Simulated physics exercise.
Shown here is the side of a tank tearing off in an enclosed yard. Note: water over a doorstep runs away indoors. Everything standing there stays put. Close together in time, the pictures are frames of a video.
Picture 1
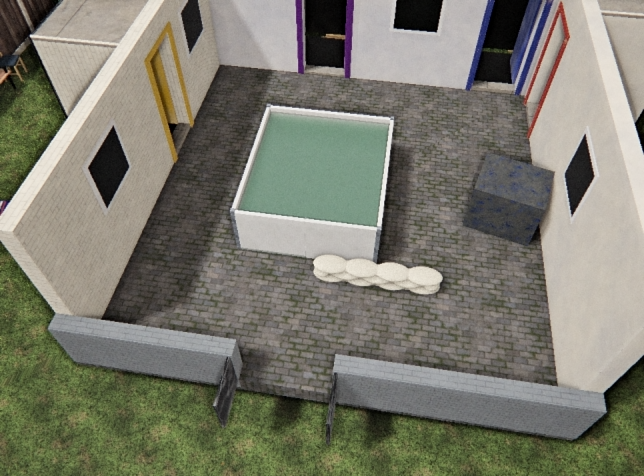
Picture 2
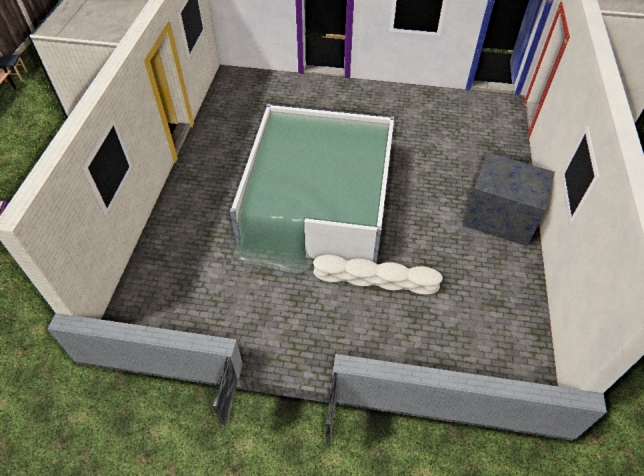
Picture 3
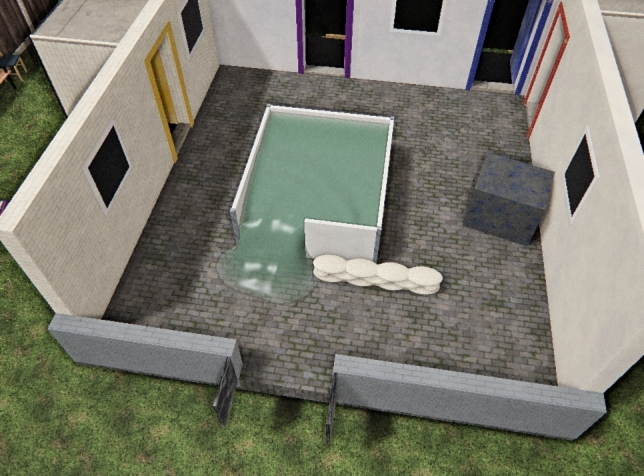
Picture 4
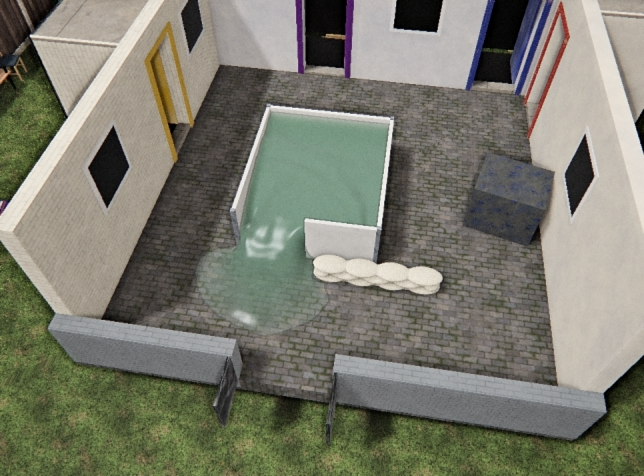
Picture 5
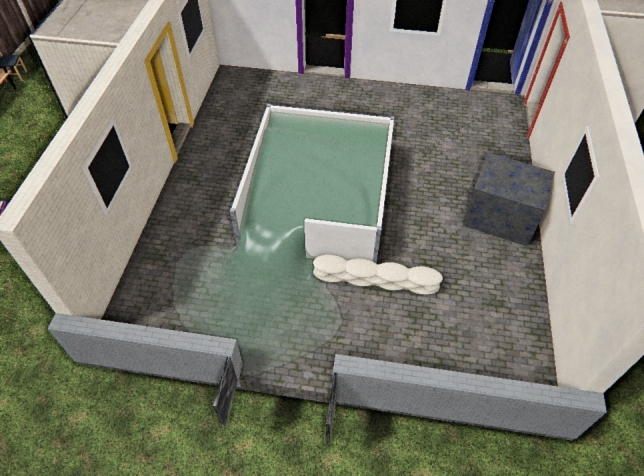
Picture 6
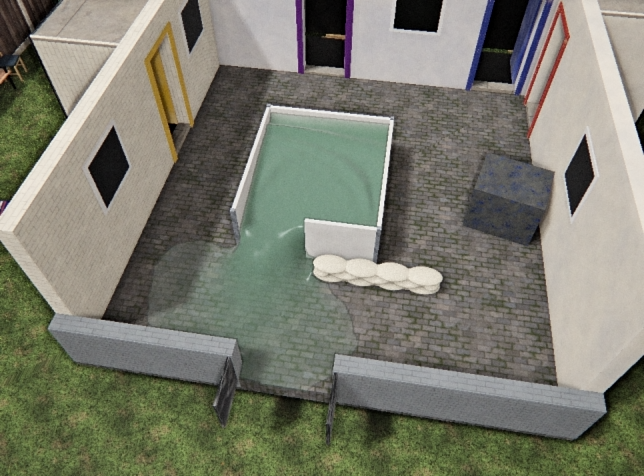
Green water poured out of a white-walled tank in a paved yard after the left part of its front side gave way, spreading across the bricks past a row of white sandbags toward the low gray walls.
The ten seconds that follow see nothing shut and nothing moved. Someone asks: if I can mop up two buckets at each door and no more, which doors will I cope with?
The blue door: You will cope; the red door: You will cope; the purple door: Too much for you; the yellow door: You will cope.
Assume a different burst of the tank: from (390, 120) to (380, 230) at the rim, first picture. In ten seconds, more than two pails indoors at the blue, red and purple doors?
Blue exceeds the limit, red exceeds the limit, purple falls short.
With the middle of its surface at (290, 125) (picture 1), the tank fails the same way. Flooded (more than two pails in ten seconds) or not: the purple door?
Result for purple: It doesn't reach it.
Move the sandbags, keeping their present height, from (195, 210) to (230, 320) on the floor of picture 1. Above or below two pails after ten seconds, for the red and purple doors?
Then the red door remains below the threshold, while the purple door remains below the threshold.
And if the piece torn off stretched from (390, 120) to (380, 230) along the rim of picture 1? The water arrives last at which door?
It would be the yellow-painted one.
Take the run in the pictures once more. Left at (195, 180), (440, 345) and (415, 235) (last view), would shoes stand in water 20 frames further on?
In that order the points end up soaked, soaked and high and dry.
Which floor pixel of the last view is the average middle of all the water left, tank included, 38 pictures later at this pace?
Near (280, 211) in the last view.
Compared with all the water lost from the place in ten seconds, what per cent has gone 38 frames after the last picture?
I'd estimate some 75 per cent.
A moment on, water covers 20 % of the floor; the blue door not reached, the red door not reached, the purple door not reached, the yellow door not reached.
Next, water covers 25 % of the floor; the blue door not reached, the red door not reached, the purple door not reached, the yellow door not reached.
Then, water covers 45 % of the floor; the blue door not reached, the red door not reached, the purple door not reached, the yellow door wet at the sill, nothing in.
Later, water covers 65 % of the floor; the blue door not reached, the red door not reached, the purple door over two buckets in, the yellow door wet at the sill, nothing in.
In the end, water covers 95 % of the floor; the blue door wet at the sill, nothing in, the red door wet at the sill, nothing in, the purple door over two buckets in, the yellow door wet at the sill, nothing in.
